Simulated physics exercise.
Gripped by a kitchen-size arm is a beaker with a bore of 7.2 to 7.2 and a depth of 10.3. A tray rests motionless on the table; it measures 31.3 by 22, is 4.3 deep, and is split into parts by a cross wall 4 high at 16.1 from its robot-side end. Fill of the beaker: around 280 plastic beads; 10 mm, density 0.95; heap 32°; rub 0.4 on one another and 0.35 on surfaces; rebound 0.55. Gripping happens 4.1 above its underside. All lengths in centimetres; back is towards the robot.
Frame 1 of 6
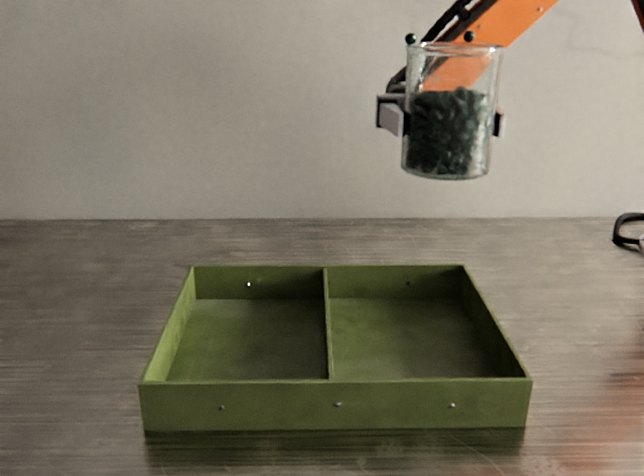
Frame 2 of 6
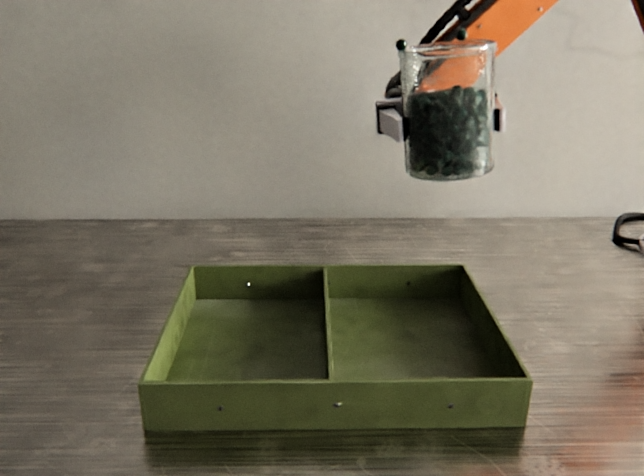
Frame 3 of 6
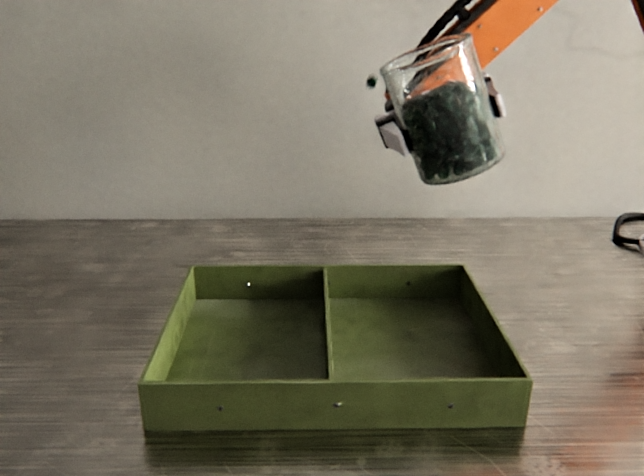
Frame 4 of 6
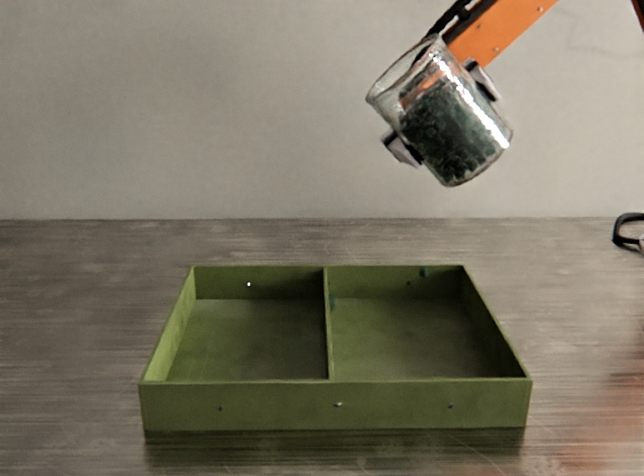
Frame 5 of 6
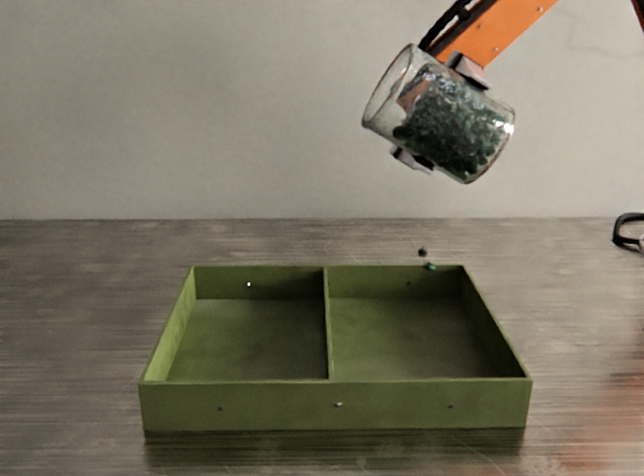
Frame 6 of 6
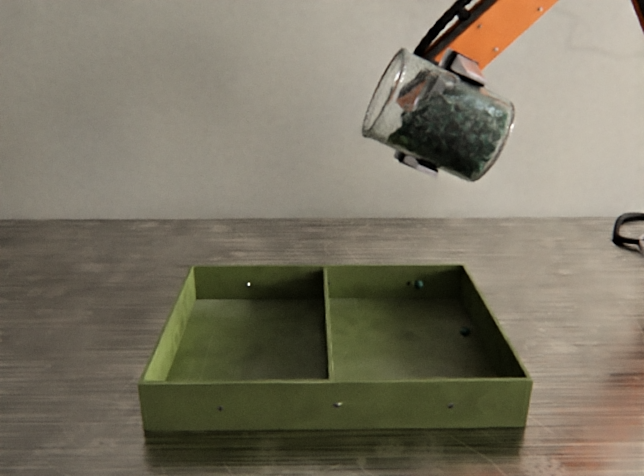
A robot arm tilts a glass beaker leftward, dropping a couple of dark beads into a green tray.
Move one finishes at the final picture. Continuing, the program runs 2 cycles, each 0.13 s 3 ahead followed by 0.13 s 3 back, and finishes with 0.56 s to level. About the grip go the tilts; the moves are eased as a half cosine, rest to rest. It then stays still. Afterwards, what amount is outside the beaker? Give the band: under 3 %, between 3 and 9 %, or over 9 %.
Band: Between 3 and 9 %.
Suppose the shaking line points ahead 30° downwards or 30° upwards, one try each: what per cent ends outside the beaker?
You'd get some 0 per cent with the first setting and some 10 per cent with the second.
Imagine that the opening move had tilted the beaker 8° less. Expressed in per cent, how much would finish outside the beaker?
About 0 %.
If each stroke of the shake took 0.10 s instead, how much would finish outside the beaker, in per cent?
In that case about 15 in a hundred.
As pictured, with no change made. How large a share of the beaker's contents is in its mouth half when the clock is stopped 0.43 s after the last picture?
Roughly 40 %.
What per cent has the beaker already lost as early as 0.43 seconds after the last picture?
Roughly 0 percent up to then.
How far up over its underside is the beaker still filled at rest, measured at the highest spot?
I'd say close to 9.0 cm.
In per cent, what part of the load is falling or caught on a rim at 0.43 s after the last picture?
Roughly 0 per cent.
Then, 0.43 s later, tilted 66° forward, highest piece 25 above the table; 271 in the beaker, 3 in the far-side part, 2 in the robot-side part, 1 in flight or on a rim.
Then, 0.86 s later, tilted 21° forward, highest piece 28 above the table; 261 in the beaker, 13 in the far-side part, 3 in the robot-side part.
Then, 1.28 s later, level, highest piece 28 above the table; 261 in the beaker, 12 in the far-side part, 4 in the robot-side part.
Then, 2.33 s later, level, highest piece 28 above the table; 261 in the beaker, 12 in the far-side part, 4 in the robot-side part.
At rest, 261 in the beaker, 12 in the far-side part, 4 in the robot-side part. That is 6 % outside the beaker.
